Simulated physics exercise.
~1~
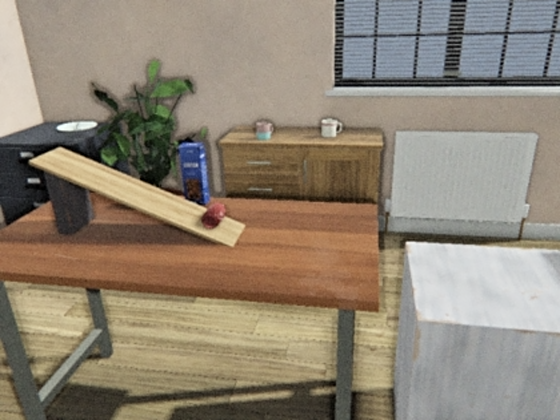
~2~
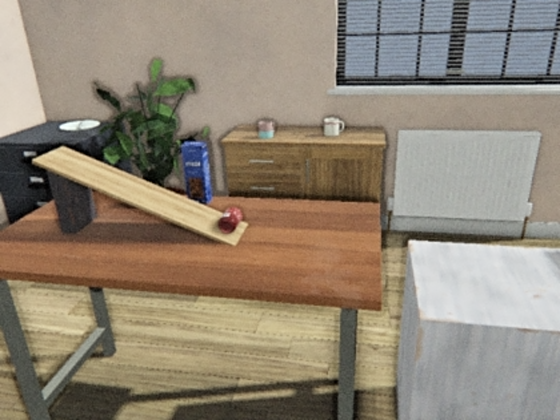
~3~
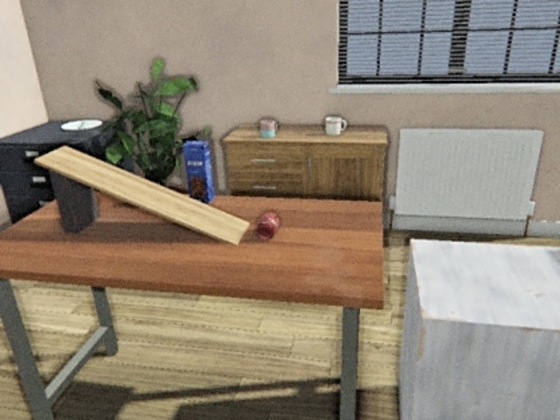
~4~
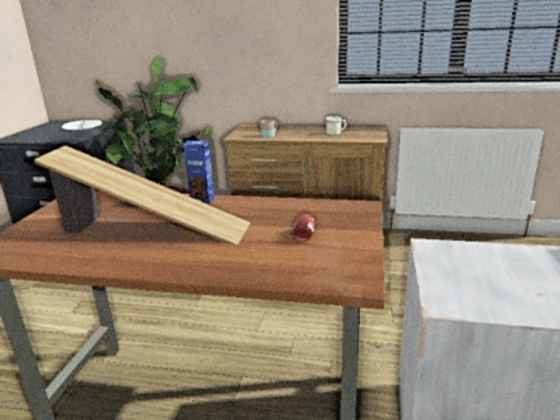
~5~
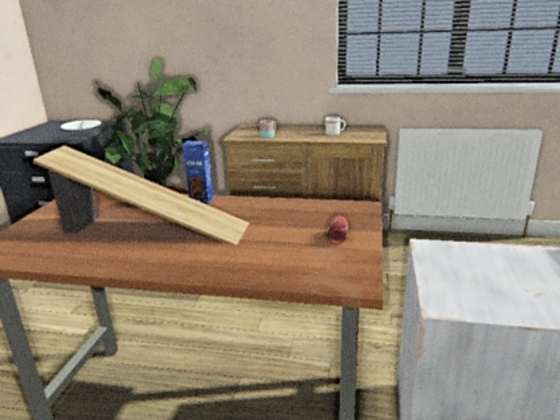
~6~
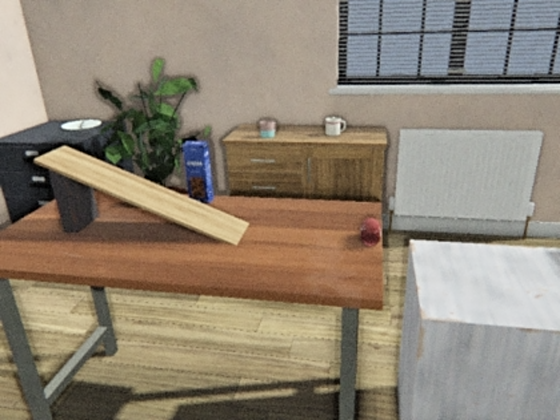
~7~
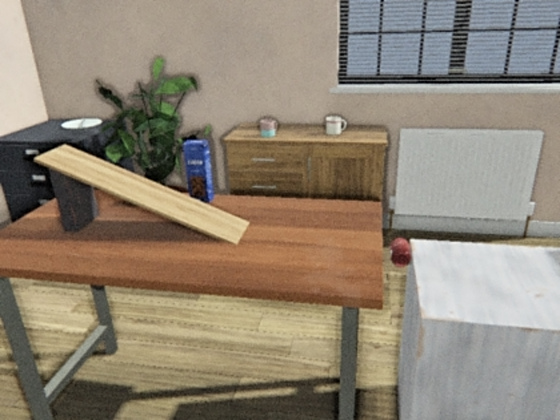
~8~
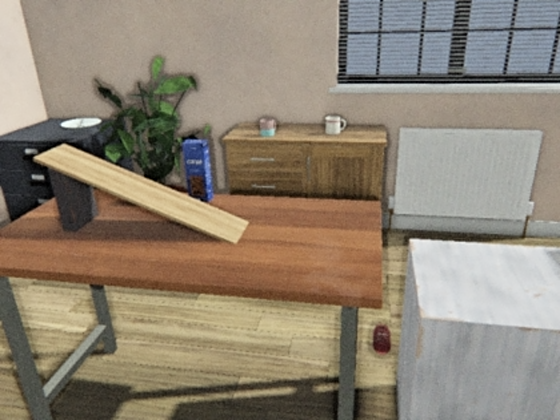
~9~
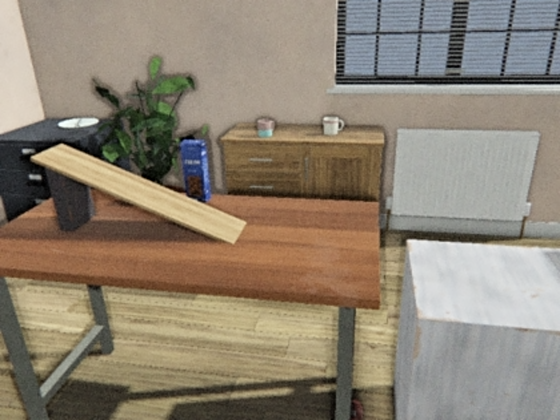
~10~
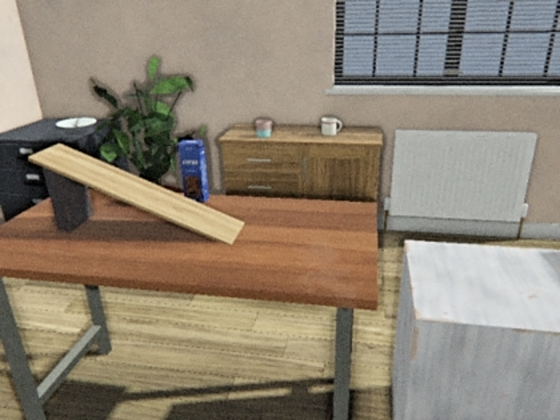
The clip opens with a red can on its side near the foot of a wooden ramp propped on a table, with a blue carton standing behind it. The can rolls off the ramp's lower end and travels right across the tabletop. It reaches the table's right edge and goes over, dropping into the gap before a pale, lower block. Close to the block's near side, it falls short of the top and sinks toward the floor. It then moves back left beneath the table and slips from clear view, while the ramp and carton stay in place.
